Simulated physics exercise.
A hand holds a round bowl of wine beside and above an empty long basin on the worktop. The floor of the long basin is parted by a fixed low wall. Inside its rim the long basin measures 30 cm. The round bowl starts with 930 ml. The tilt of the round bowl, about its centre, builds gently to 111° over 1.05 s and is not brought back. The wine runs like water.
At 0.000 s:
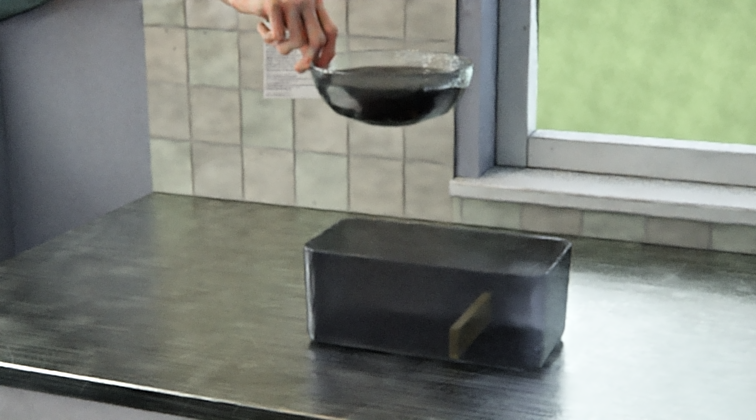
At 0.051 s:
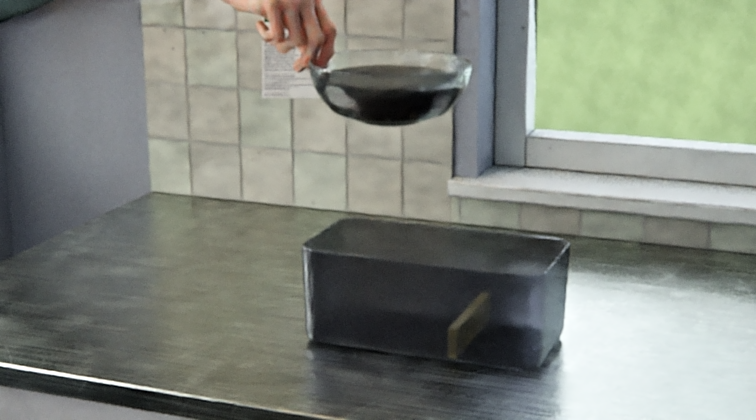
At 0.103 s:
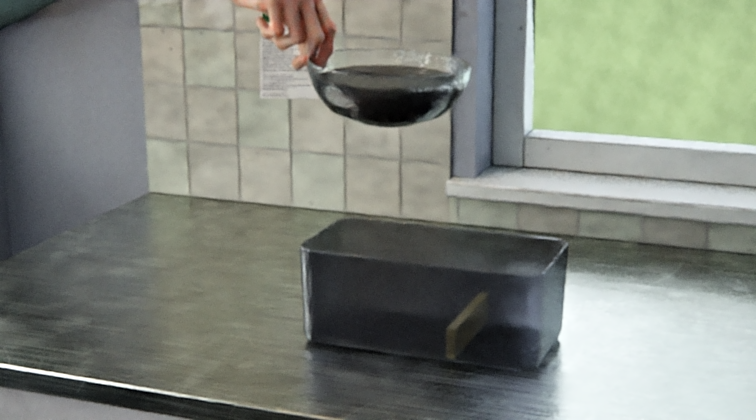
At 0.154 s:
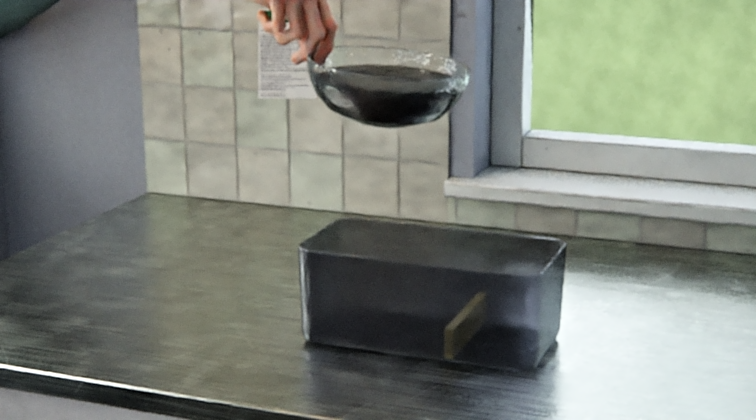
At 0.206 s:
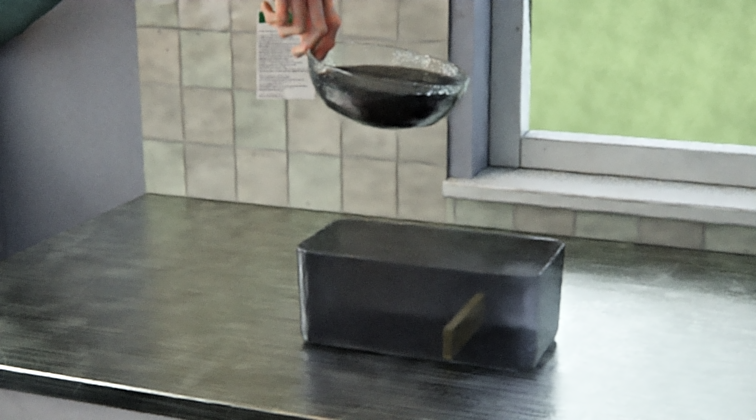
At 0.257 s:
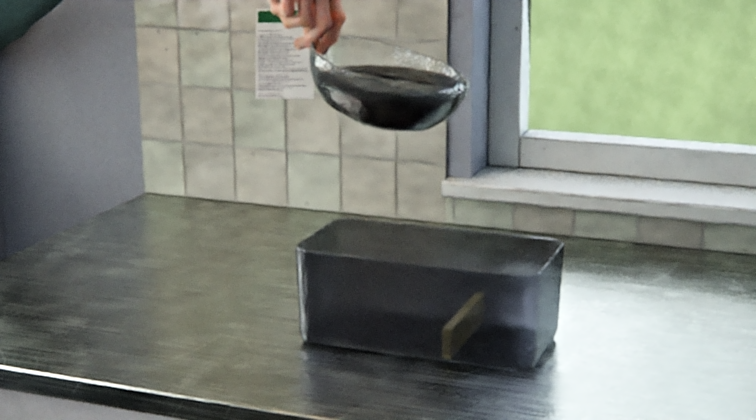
A hand at the top holds a round, clear bowl of dark liquid and slowly tilts it, the right rim dipping slightly while the liquid shifts inside. Below it, a long, dark see-through basin with a small tan piece at its front stays still on a grey worktop. The view looks slightly down at a kitchen with pale tiles, a posted sheet and a window onto green at right.
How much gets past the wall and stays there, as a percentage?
About 52 per cent.
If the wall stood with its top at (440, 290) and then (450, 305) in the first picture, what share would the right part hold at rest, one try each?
First 80, then 60 per cent.
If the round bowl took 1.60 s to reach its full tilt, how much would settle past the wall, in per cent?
In that case some 50 per cent.
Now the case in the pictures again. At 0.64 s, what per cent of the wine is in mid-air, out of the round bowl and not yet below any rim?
About 52 per cent.
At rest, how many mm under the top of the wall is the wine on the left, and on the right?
Some 22 mm on the left and 2 mm on the right.
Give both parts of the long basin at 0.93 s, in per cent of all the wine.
Near 30 on the left, 62 on the right.
Then, 0.64 s in, the tilt is 75° and 22 per cent is still to pour, 0 is left of the wall and 26 right of it.
Then, 0.93 s in, the tilt is 107° and 0 per cent is still to pour, 30 is left of the wall and 61 right of it.
Then, 1.23 s in, the tilt is 111° and 0 per cent is still to pour, 43 is left of the wall and 52 right of it.
Then, 1.55 s in, the tilt is 111° and 0 per cent is still to pour, 43 is left of the wall and 52 right of it.
Finally, 43 per cent lies left of the wall, 52 right of it and 5 outside.
